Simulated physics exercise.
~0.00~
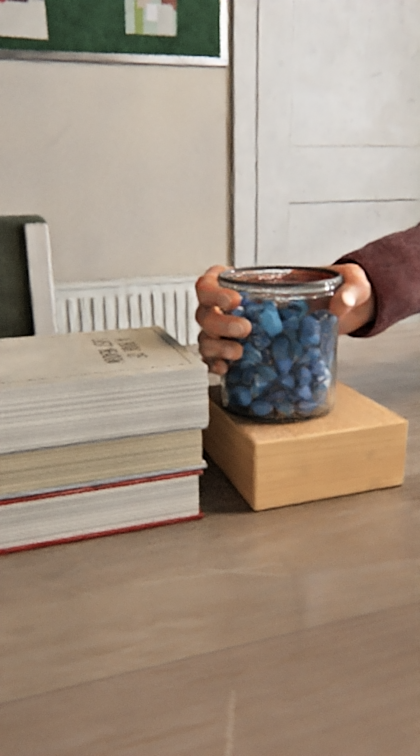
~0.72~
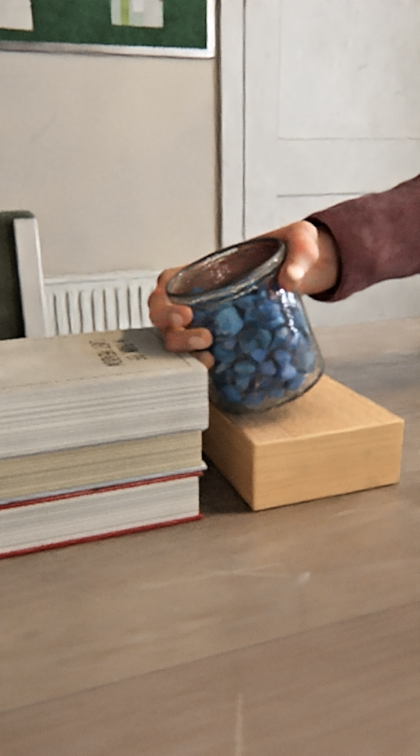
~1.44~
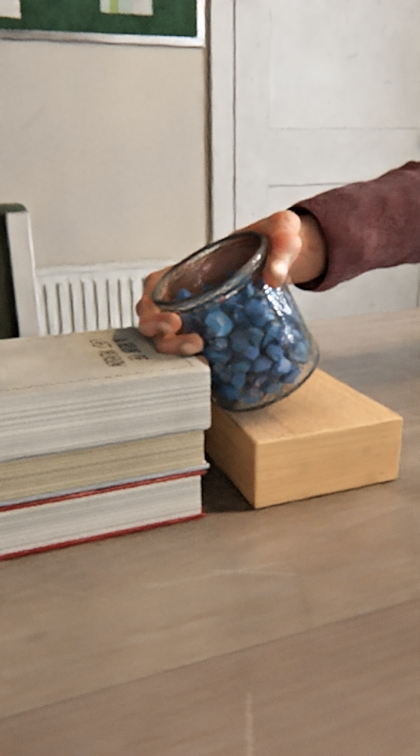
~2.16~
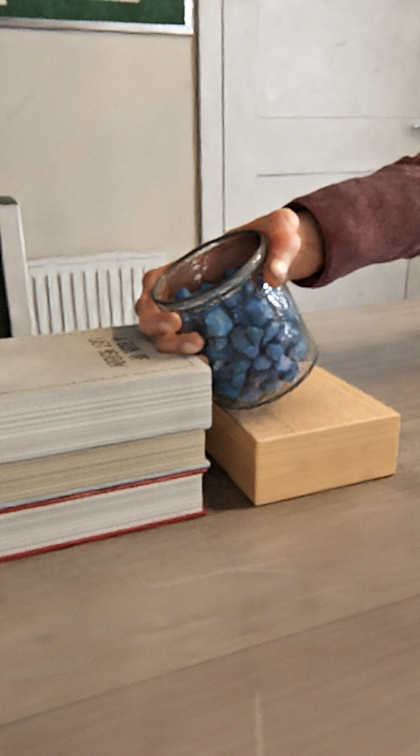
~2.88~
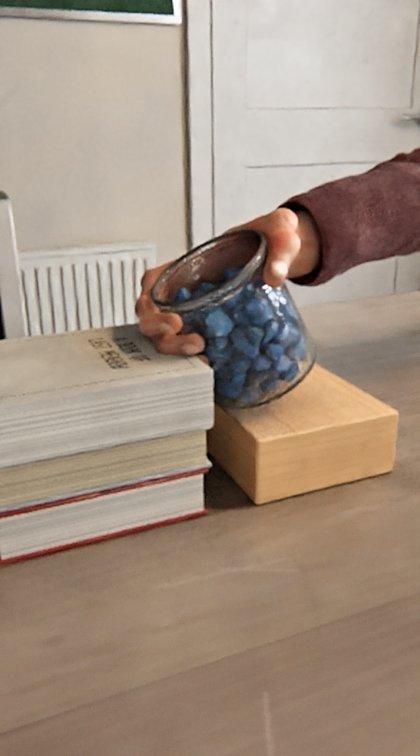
On a wooden table, a hand lifted an open glass jar of blue pebbles slightly off a wooden block, tipped it left until its side leaned against a stack of books, and held it there tilted, with all the pebbles still inside.
